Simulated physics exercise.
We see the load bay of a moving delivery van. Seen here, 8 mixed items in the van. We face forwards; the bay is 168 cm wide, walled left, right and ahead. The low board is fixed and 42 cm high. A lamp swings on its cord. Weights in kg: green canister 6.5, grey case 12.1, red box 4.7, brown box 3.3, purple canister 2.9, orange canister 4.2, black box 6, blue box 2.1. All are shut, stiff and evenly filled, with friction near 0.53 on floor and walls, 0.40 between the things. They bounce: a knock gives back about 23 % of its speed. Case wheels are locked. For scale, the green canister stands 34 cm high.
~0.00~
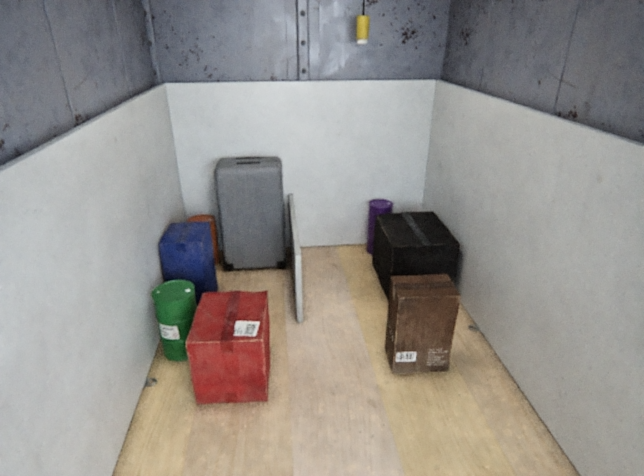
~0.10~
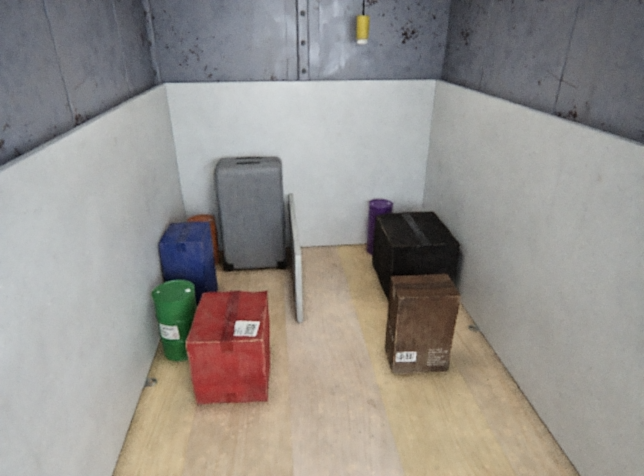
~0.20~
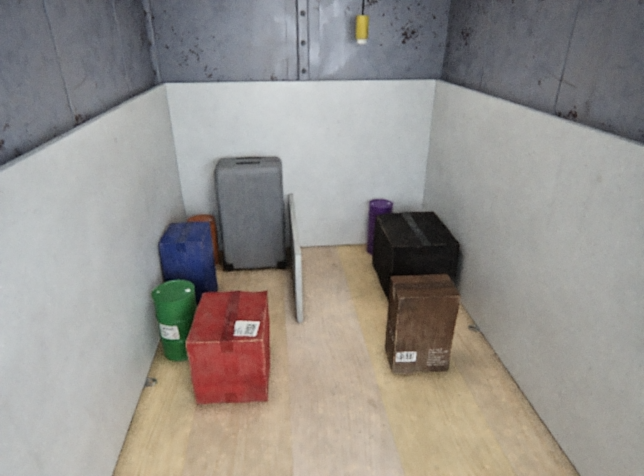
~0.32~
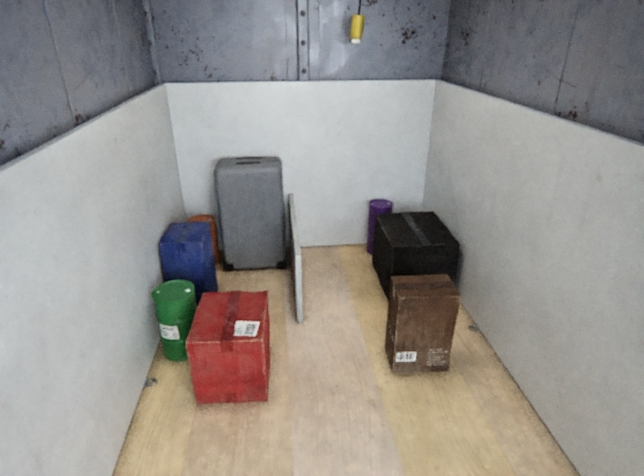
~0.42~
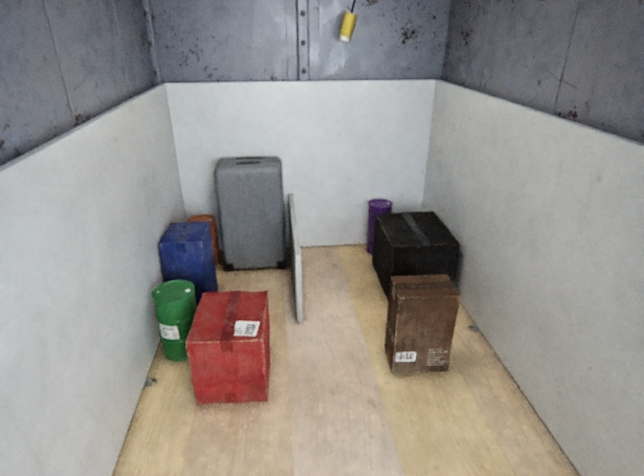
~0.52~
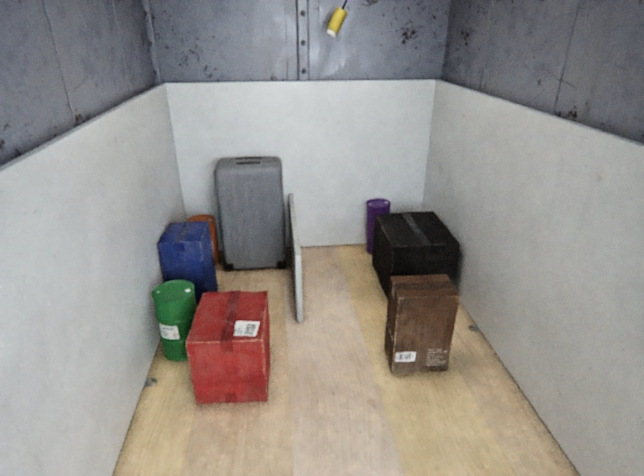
A yellow lamp hung still above the boxes, canisters and grey case in a walled bay, then swung out to the left on its cord, while everything on the floor stayed put.
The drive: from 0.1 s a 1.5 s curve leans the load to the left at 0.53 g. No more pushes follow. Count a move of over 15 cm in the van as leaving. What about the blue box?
The blue box keeps its place.
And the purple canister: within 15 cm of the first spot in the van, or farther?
The purple canister gets shifted.
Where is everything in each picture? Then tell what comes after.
The first frame shows smooth; blue box (191, 268); green canister (179, 320).
The second frame shows smooth; red box (234, 345); brown box (420, 324).
The third frame shows load feels 0.21 g left.
The fourth frame shows load feels 0.47 g left; black box (412, 255); green canister (179, 320).
The fifth frame shows load feels 0.53 g left; grey case (253, 214); red box (234, 345).
The sixth frame shows load feels 0.53 g left; blue box (190, 267); brown box (419, 324).
Around 0.82 s, load feels 0.53 g left; purple canister at 35° to upright.
Around 0.92 s, load feels 0.53 g left; purple canister at 65° to upright.
Around 1.12 s, load feels 0.53 g left; purple canister on its side; brown box shifted 3 cm.
Finally (2.1 s), on their side or leaning hard in the van, purple canister; the other 7 still in place (within 15 cm). In the last view, blue box near (188, 268).
